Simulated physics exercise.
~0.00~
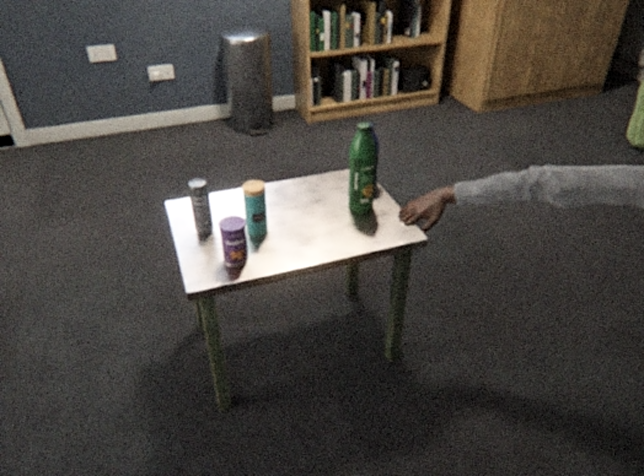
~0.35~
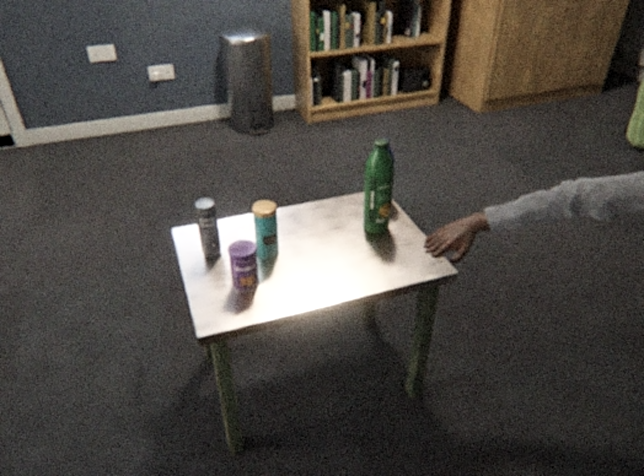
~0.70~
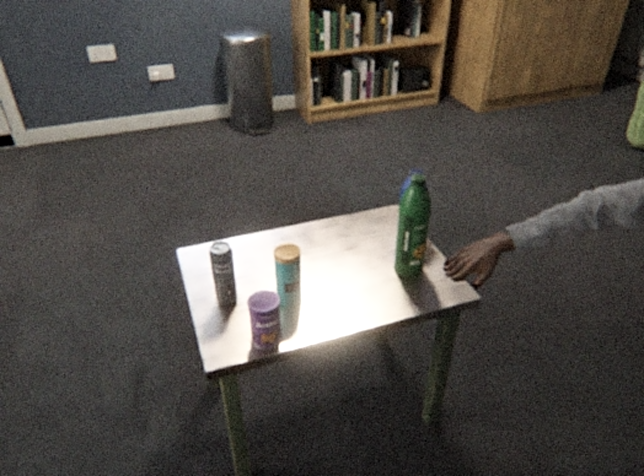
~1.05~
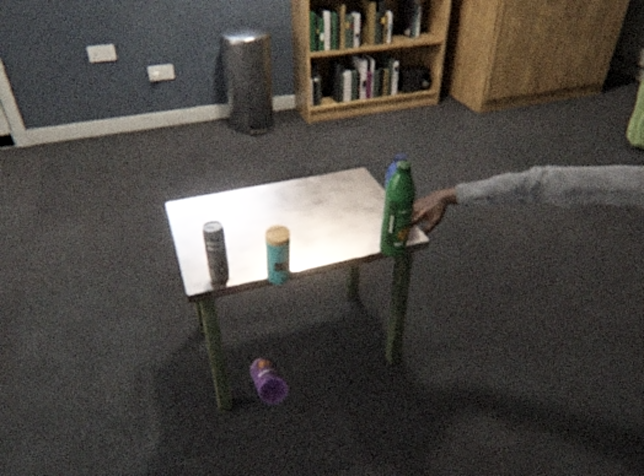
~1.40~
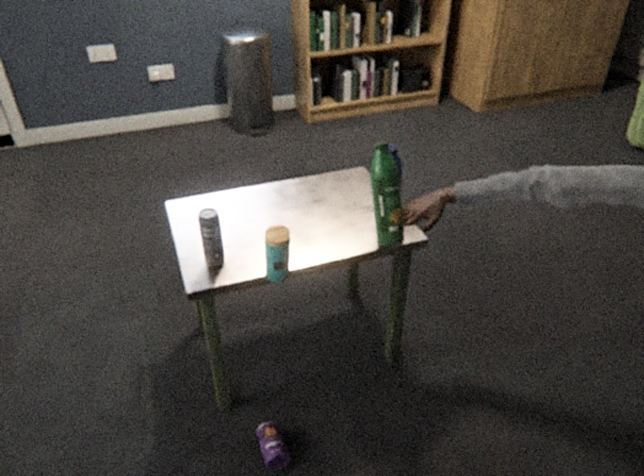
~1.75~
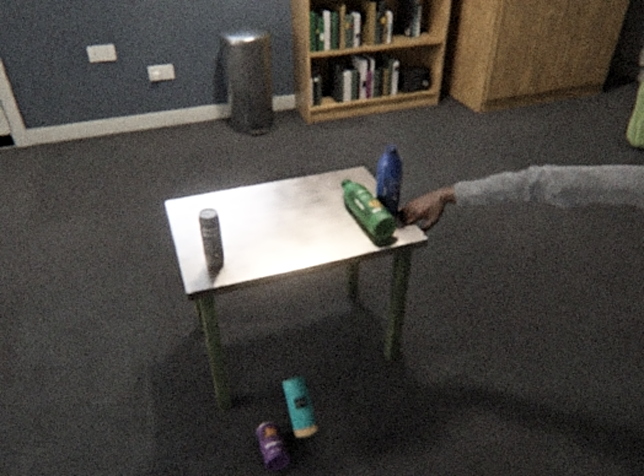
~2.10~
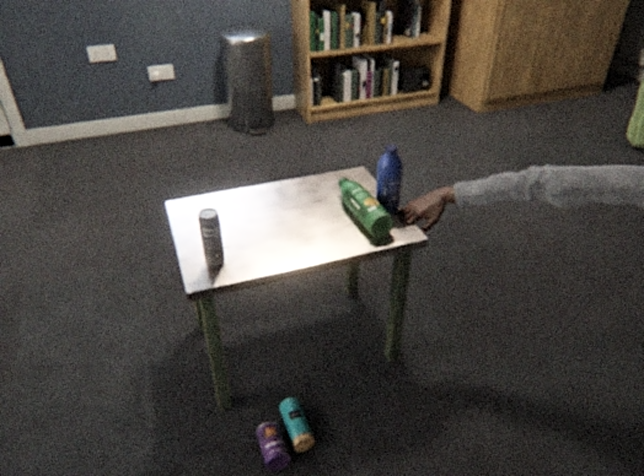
In a dim room with dark carpet, a bookcase and a metal bin by the wall, a hand grips the right edge of a small table holding several containers. The hand pulls the table forward and slightly right, then jerks it back. The purple tin drops off the front edge and lands on its side on the floor. The turquoise jar tips and falls after it, while the green bottle topples onto the tabletop. At the end, the jar lies beside the tin, and the blue bottle and grey can still stand on the table.
